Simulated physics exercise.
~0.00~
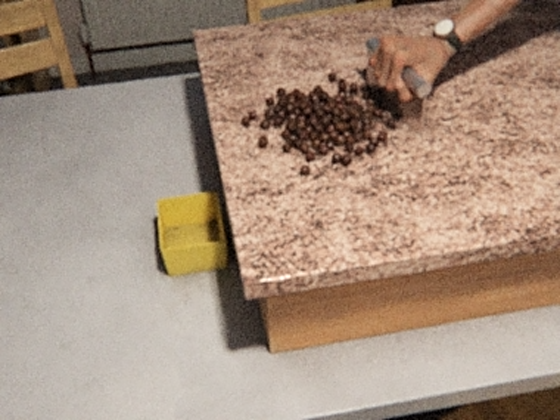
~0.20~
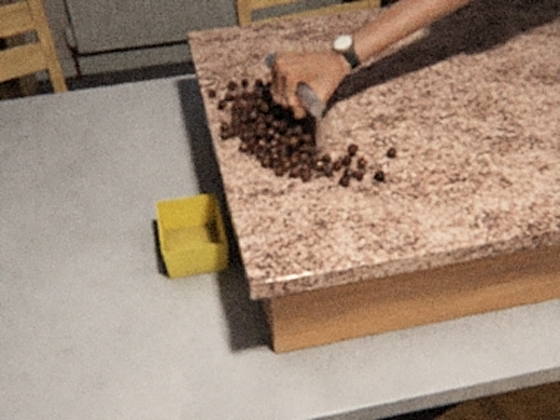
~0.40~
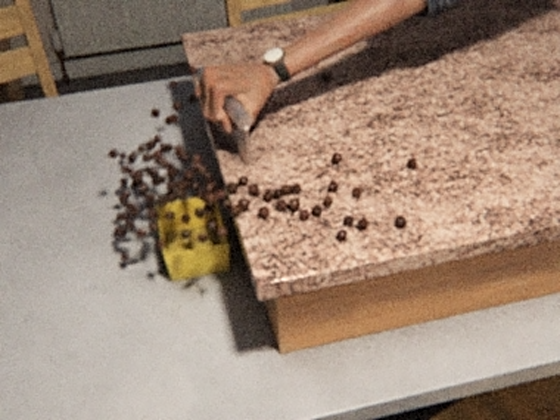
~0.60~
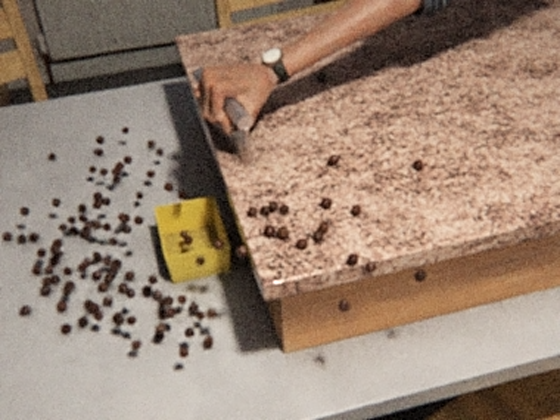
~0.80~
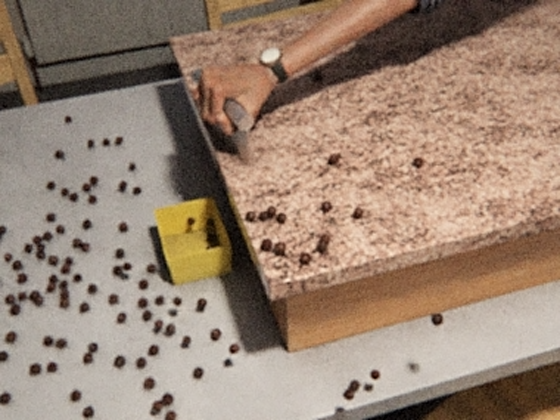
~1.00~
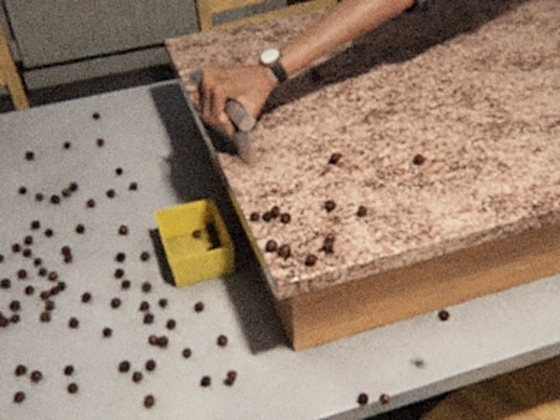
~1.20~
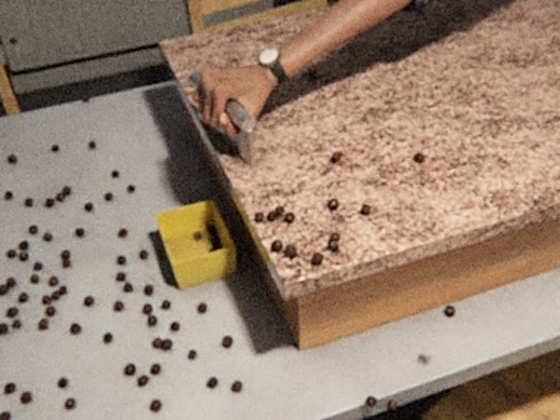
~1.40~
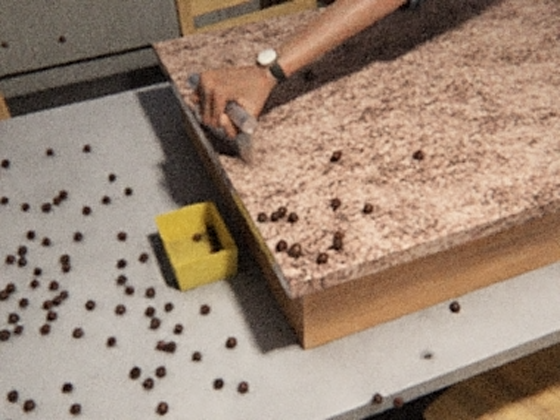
On a speckled stone slab raised above a grey table, a hand sweeps a heap of dark chocolate balls leftward with a scraper and stops at the edge; most spill over and scatter across the table, while a few land in the yellow tin and some stay on top.
